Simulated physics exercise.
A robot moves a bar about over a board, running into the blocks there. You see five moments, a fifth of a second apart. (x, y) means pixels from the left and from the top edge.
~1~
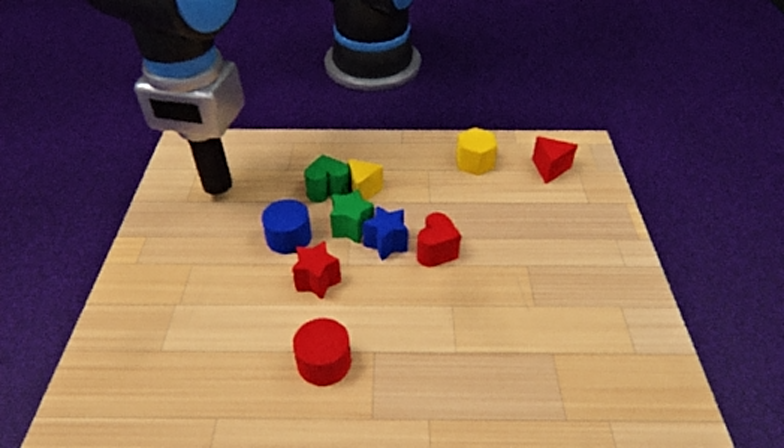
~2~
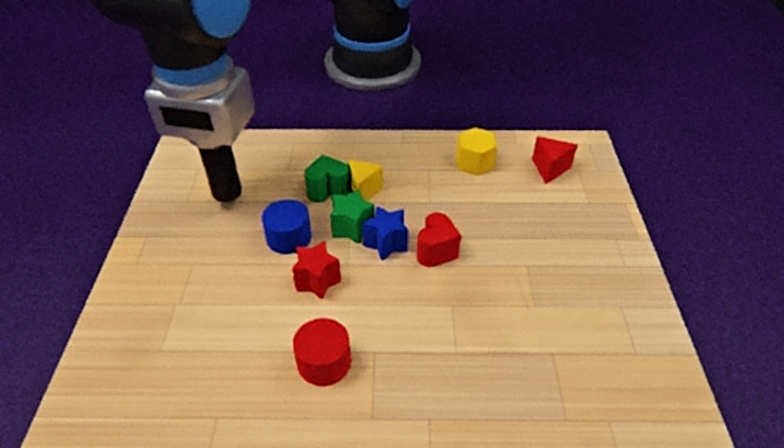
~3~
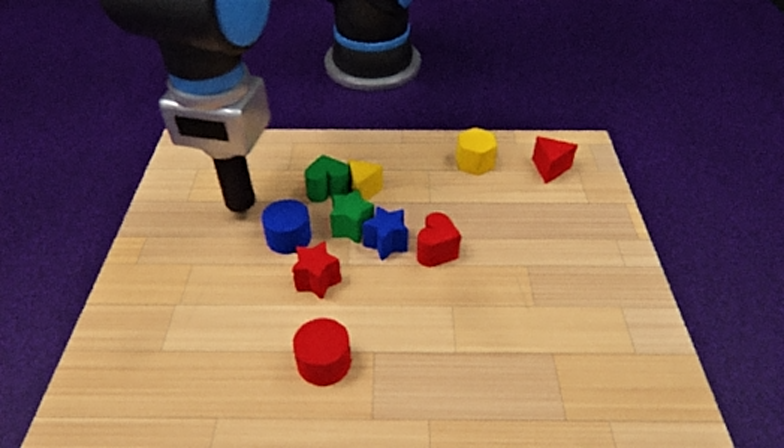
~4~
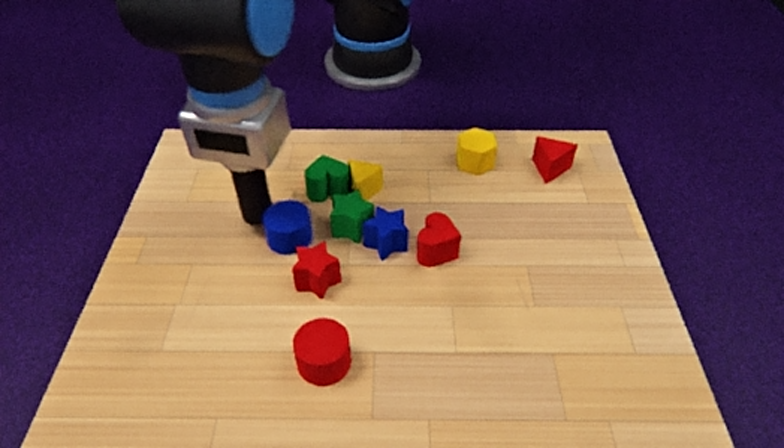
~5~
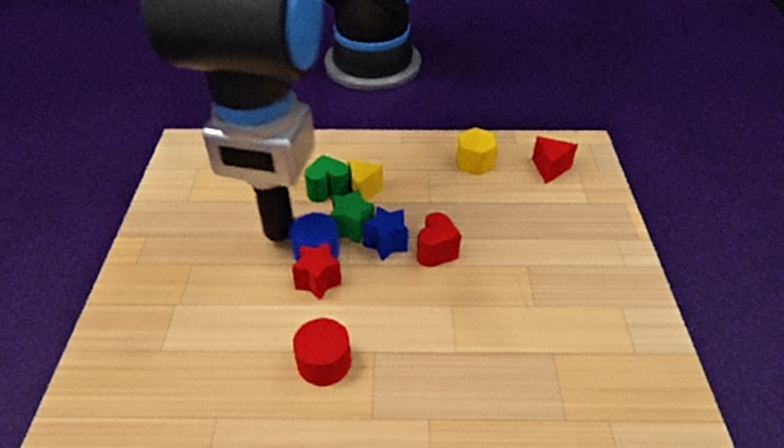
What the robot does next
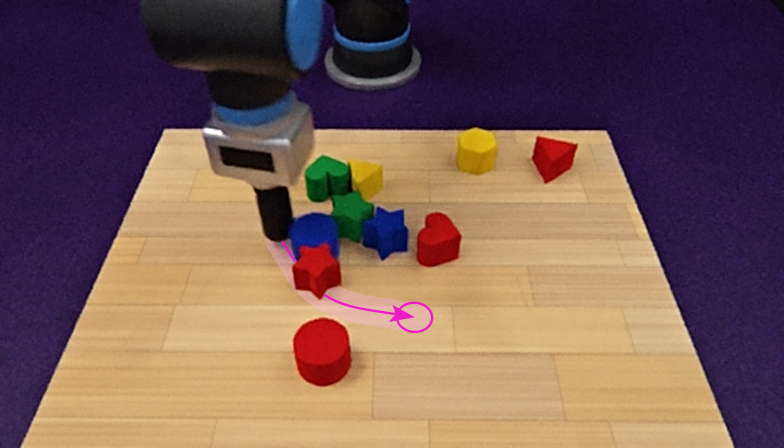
A robot arm holding a short black bar works over a pale wooden board on a purple surface, seen from above at a fixed angle. Green, yellow, blue and red blocks cluster around the upper middle, with a yellow hexagon and red triangle at upper right and a red cylinder below. The bar moves right and toward the viewer, then pushes the blue cylinder against the red star.
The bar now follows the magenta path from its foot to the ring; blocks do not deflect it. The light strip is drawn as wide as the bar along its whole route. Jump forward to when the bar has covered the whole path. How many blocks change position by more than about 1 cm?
Total: Two.
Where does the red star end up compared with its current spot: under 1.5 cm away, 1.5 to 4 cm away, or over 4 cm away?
The answer here is over 4 cm.
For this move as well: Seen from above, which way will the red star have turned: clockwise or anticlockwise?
The twist is clockwise.
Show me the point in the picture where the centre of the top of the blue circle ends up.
In the picture, it is at (338, 235).
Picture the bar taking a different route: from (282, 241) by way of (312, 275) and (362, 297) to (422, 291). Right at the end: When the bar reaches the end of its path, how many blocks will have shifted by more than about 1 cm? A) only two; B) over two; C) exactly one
A (only two)
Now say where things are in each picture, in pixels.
The first picture shows lower end of the bar (218, 185), tops of blocks, blue circle (285, 214), red star (314, 258), red circle (321, 340).
The second picture shows bar (227, 192), blocks as before.
The third picture shows bar (241, 202), blocks as before.
The fourth picture shows bar (258, 215), blocks as before.
The fifth picture shows bar (280, 231), blue circle (313, 228), red star (315, 258), red circle (321, 340).
The drawn path runs from (282, 241) over (307, 278) and (353, 307) to (414, 317).
What follows on the original path. One third of the way, bar (305, 269); blue circle (338, 235); red star (328, 272), turned 30° clockwise.
Two thirds of the way, bar (353, 297); blue circle (338, 235); red star (378, 303), turned 30° clockwise.
At the end, bar (415, 307); blue circle (338, 235); red star (416, 325), turned 80° clockwise; red circle not moved.
